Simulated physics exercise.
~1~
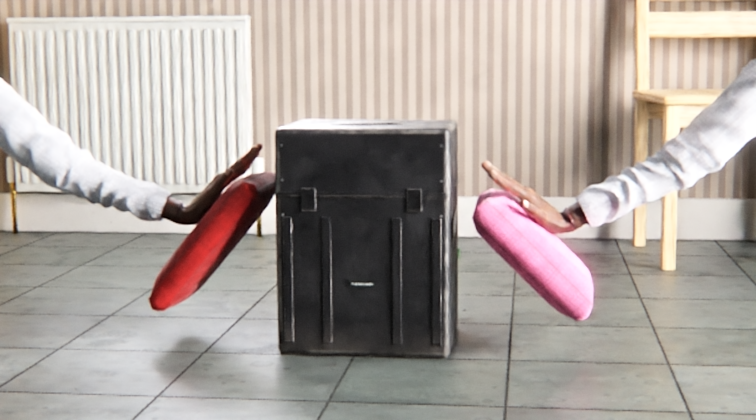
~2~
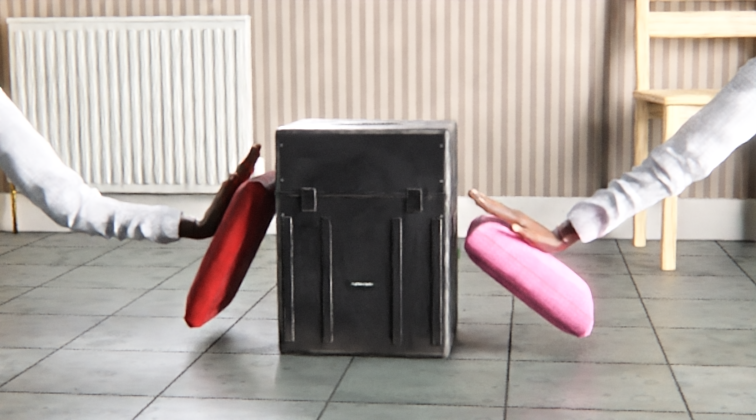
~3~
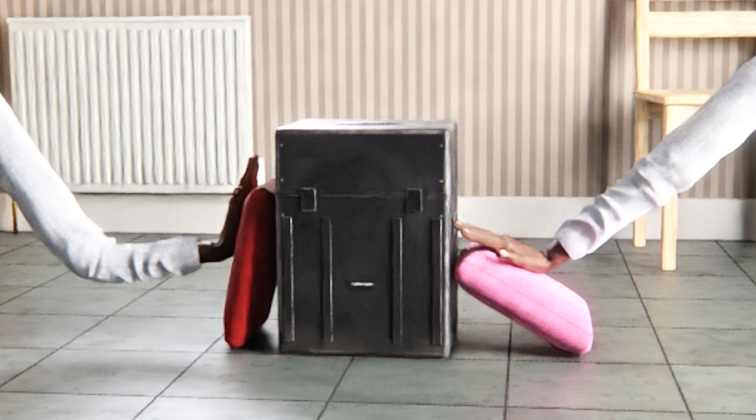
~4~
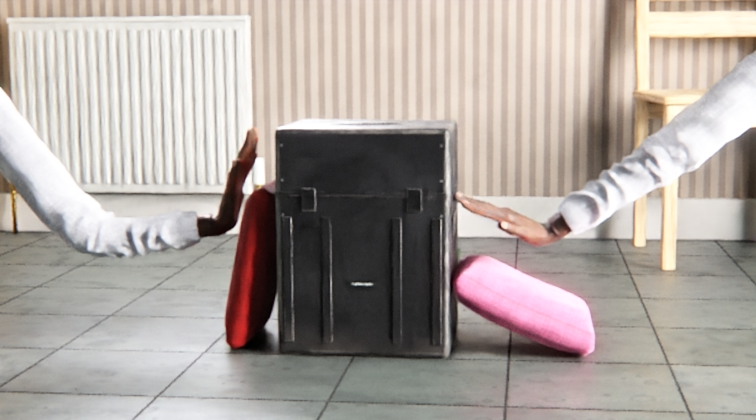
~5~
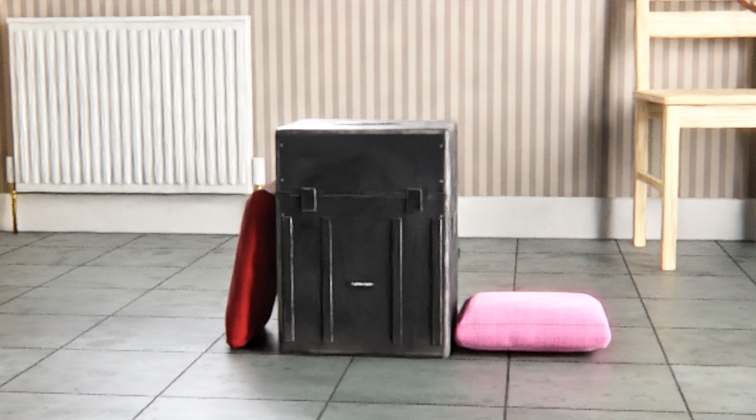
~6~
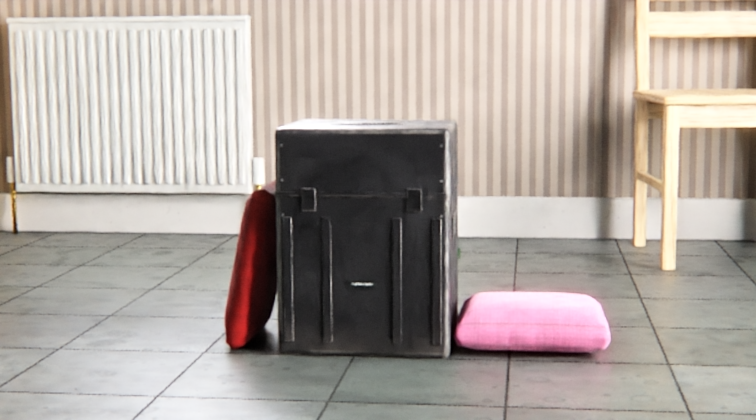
A black chest stands on a grey tiled floor, seen from the front by a still camera, with a striped wall, a white radiator and a pale wooden chair behind it. Two hands in white sleeves reach in from either side, the left one guiding a red soft bag and the right one a pink soft bag. They lower the bags until both lean against the chest, the red nearly upright and the pink at a slant. The hands let go and withdraw. The red bag stays propped, while the pink one slips down and ends lying flat on the floor.
